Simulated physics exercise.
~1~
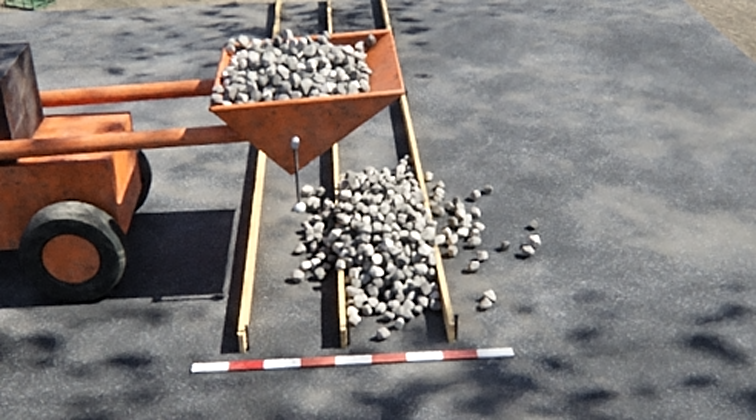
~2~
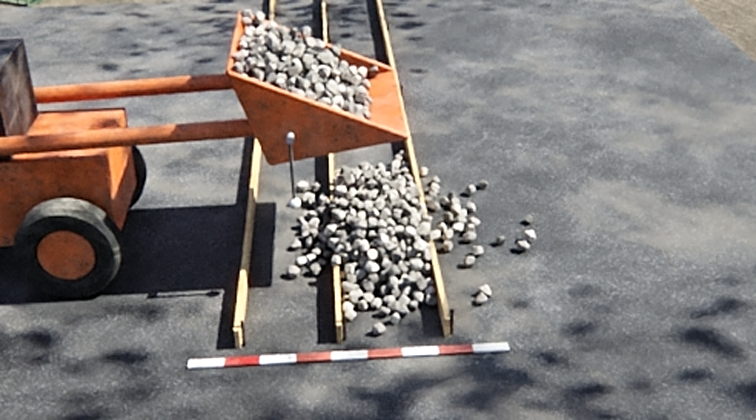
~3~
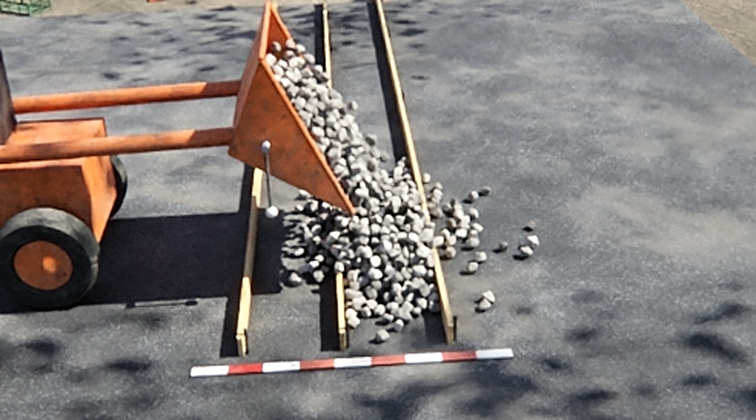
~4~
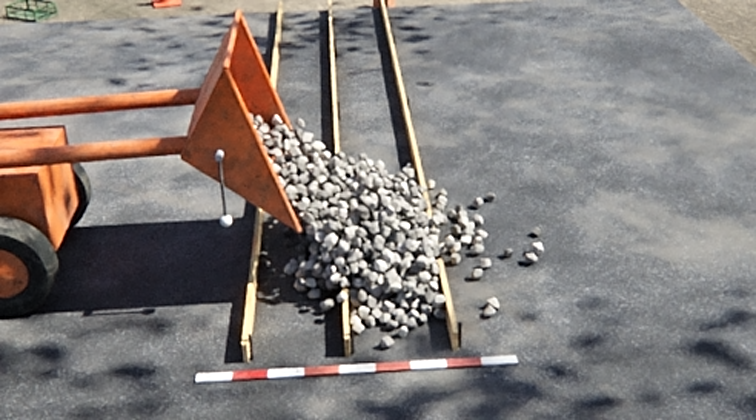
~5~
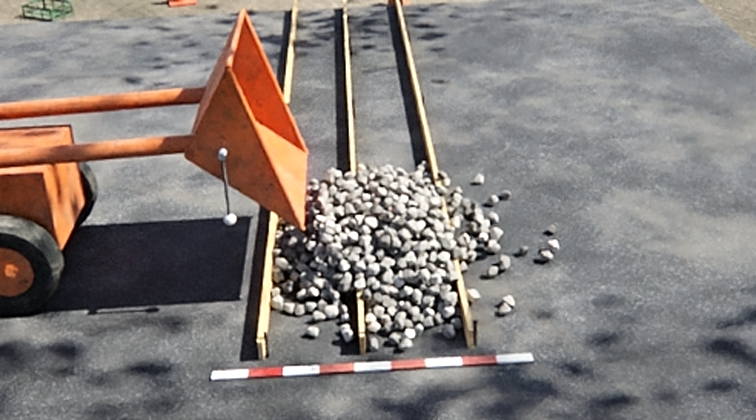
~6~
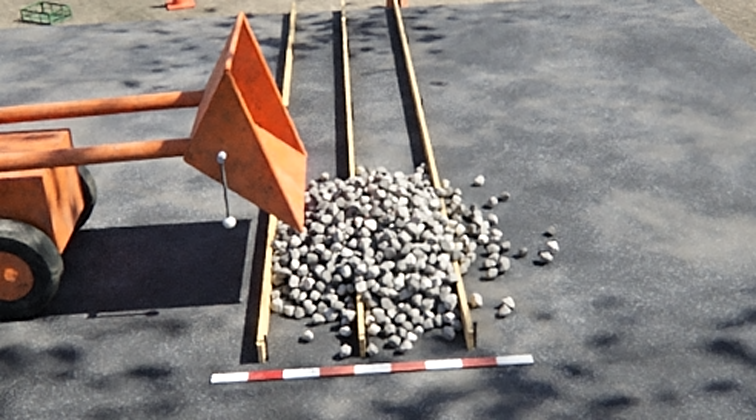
On sunlit grey tarmac dappled with shadow, seen from above by a slightly swaying camera, an orange wheeled machine at left holds a skip of grey stones on two long arms. Beneath and beside it, a loose heap of similar stones lies across wooden planks, with a red-and-white striped staff in front. The skip tips steeply to the right, and its stones begin sliding onto the heap. The machine rolls back to the left as the rest pour out. Finally the emptied skip stays tilted beside a broader mound spread over the planks, with a few stray stones to its right.
